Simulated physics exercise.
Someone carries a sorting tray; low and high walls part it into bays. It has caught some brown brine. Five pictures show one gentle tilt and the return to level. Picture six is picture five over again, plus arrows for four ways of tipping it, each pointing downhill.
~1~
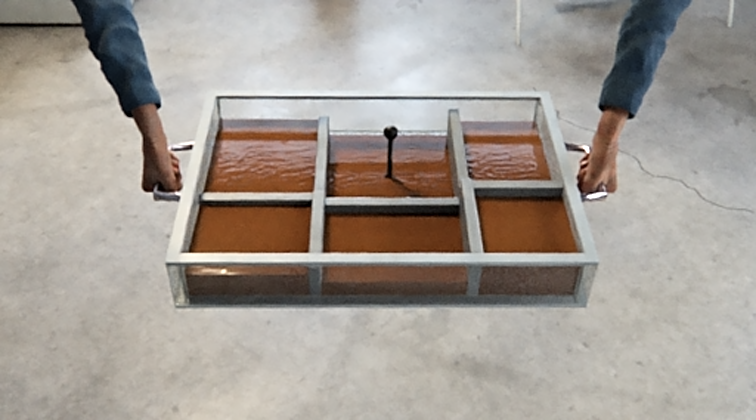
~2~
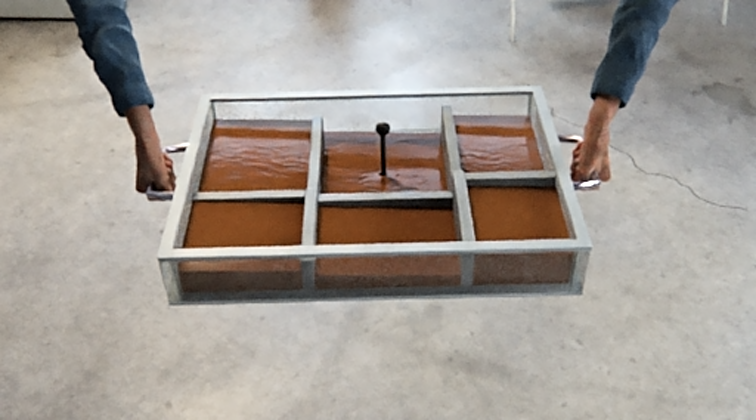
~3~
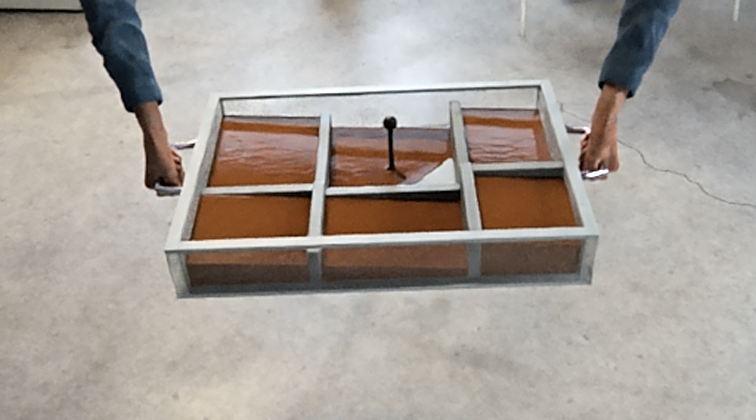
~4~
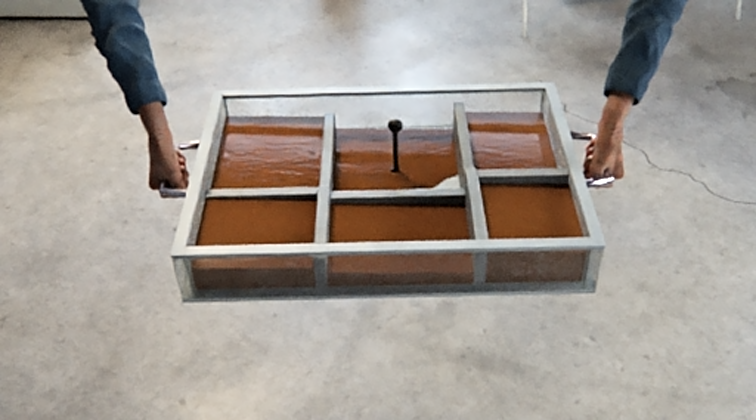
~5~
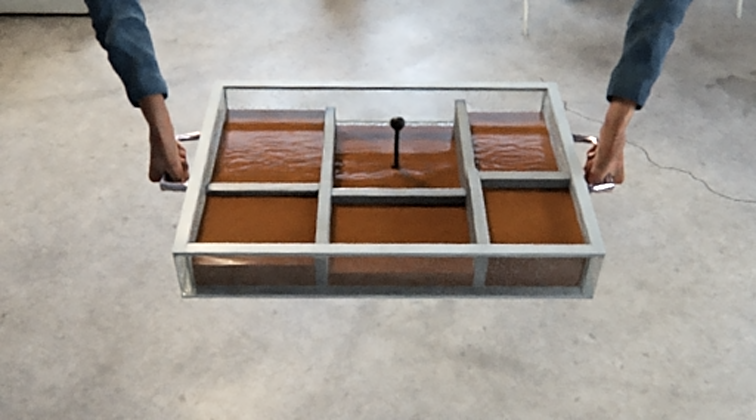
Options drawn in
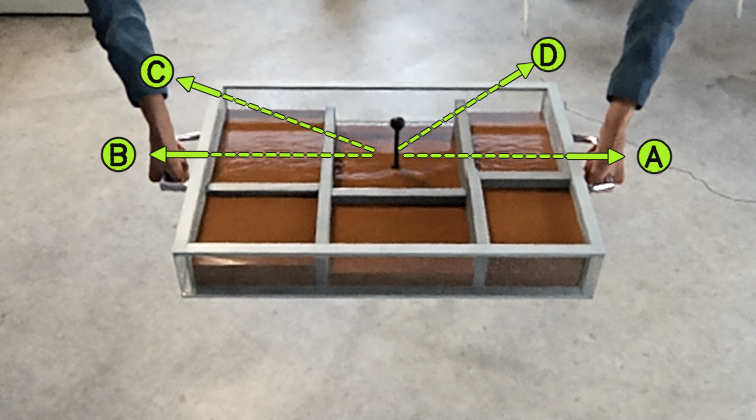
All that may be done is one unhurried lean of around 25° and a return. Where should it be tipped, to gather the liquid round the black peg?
Use arrow A.
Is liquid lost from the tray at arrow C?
Yes, some is lost.
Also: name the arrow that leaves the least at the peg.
Here it is arrow C.
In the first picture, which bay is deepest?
It is the front right one.
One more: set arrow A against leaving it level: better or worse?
Arrow A is better.
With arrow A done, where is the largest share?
The back right bay.
In lime, A ends at (618, 156); B ends at (155, 154); C ends at (182, 81); D ends at (529, 66).
For arrow A, about 15 % of the liquid ends in the peg's bay; about 13 % goes over the rim.
For arrow B, about 9 % of the liquid ends in the peg's bay; about 3 % goes over the rim.
For arrow C, about 5 % of the liquid ends in the peg's bay; about 40 % goes over the rim.
For arrow D, about 11 % of the liquid ends in the peg's bay; about 45 % goes over the rim.
